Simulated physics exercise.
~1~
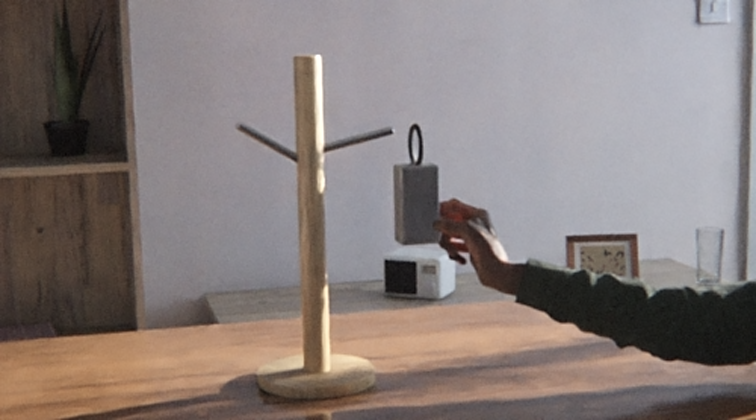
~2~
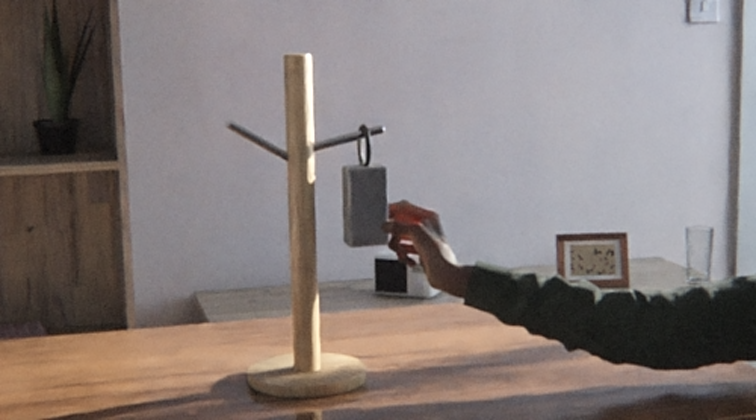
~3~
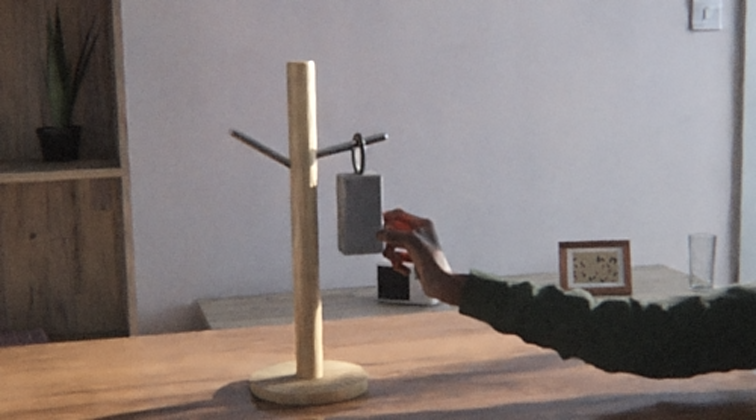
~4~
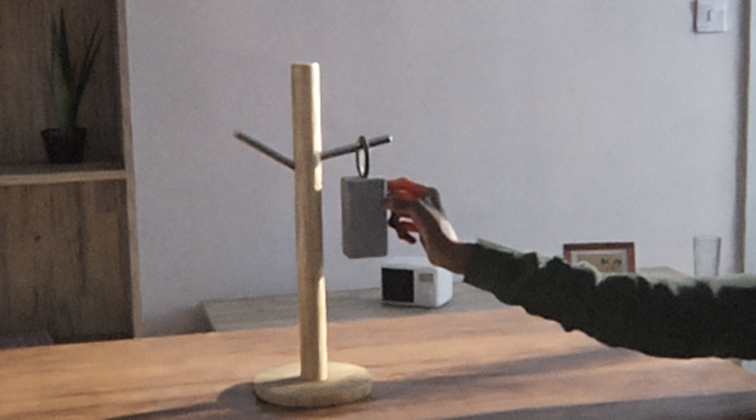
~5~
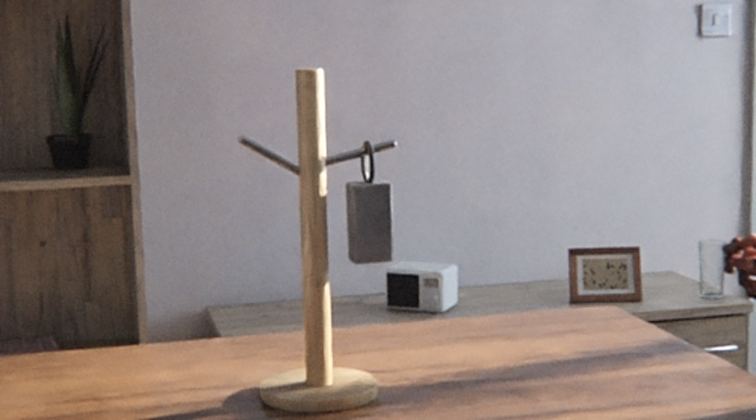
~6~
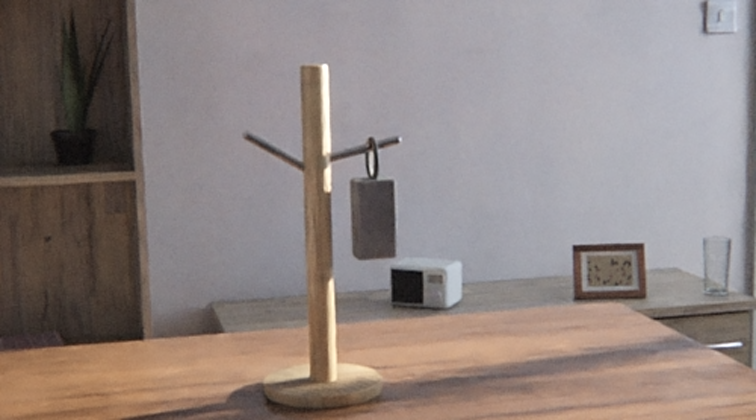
A hand hanging a grey pouch by its ring on a wooden stand's right peg, then withdrawing, leaving it hanging there.
